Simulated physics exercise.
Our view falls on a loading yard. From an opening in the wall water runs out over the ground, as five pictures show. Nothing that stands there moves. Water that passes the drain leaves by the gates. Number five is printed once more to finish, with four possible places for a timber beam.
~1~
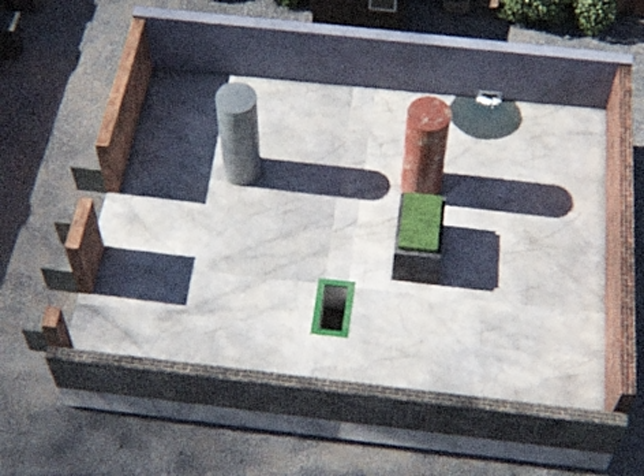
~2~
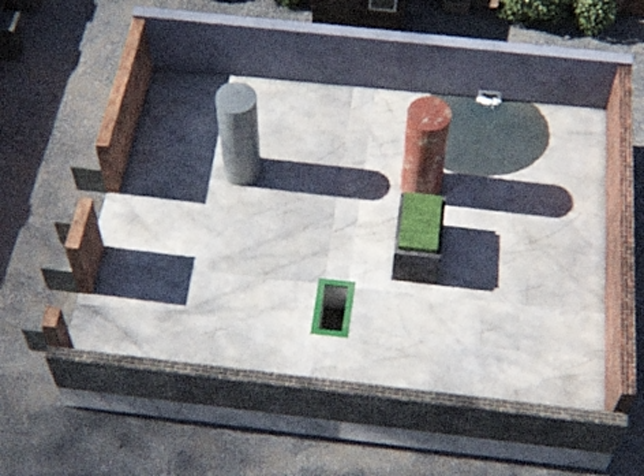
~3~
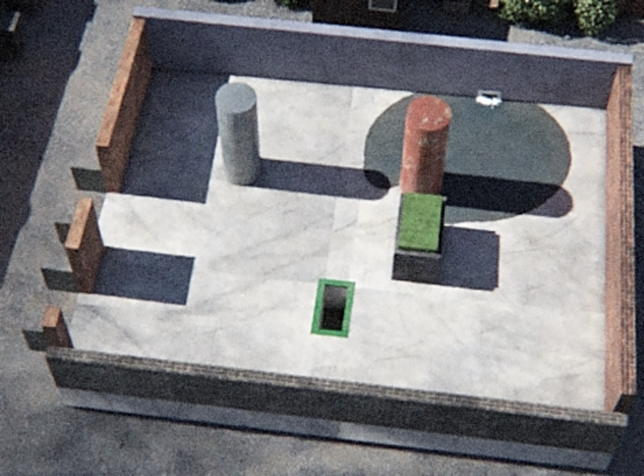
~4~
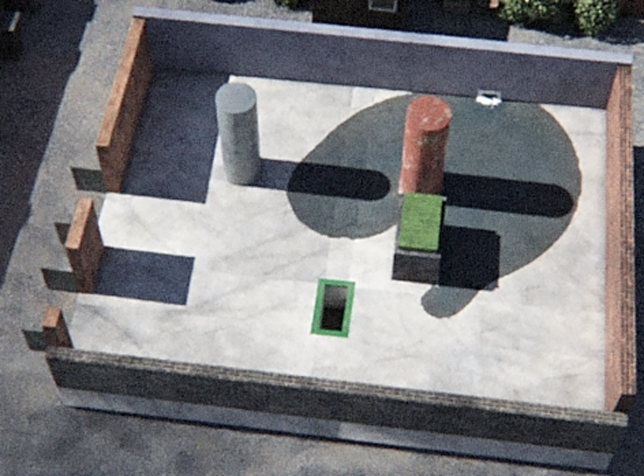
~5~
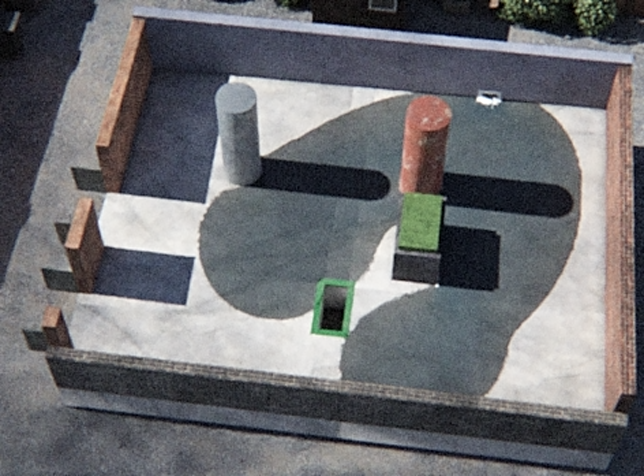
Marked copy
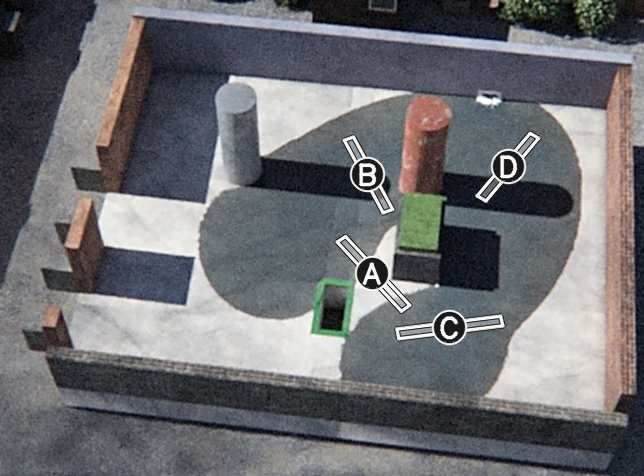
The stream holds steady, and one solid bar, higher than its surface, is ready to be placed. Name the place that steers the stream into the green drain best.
The answer is spot C.
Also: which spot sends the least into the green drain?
A it is.
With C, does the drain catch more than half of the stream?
No.
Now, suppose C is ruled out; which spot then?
Here it is spot B.
On the marked copy, A from (341, 239) to (405, 308); B from (348, 138) to (387, 211); C from (397, 333) to (501, 320); D from (481, 198) to (534, 135).
With A, next to none of the stream goes into the green drain, about 98 % out by the gates.
With B, about 9 % of the stream goes into the green drain, about 89 % out by the gates.
With C, about 31 % of the stream goes into the green drain, about 68 % out by the gates.
With D, about 4 % of the stream goes into the green drain, about 94 % out by the gates.
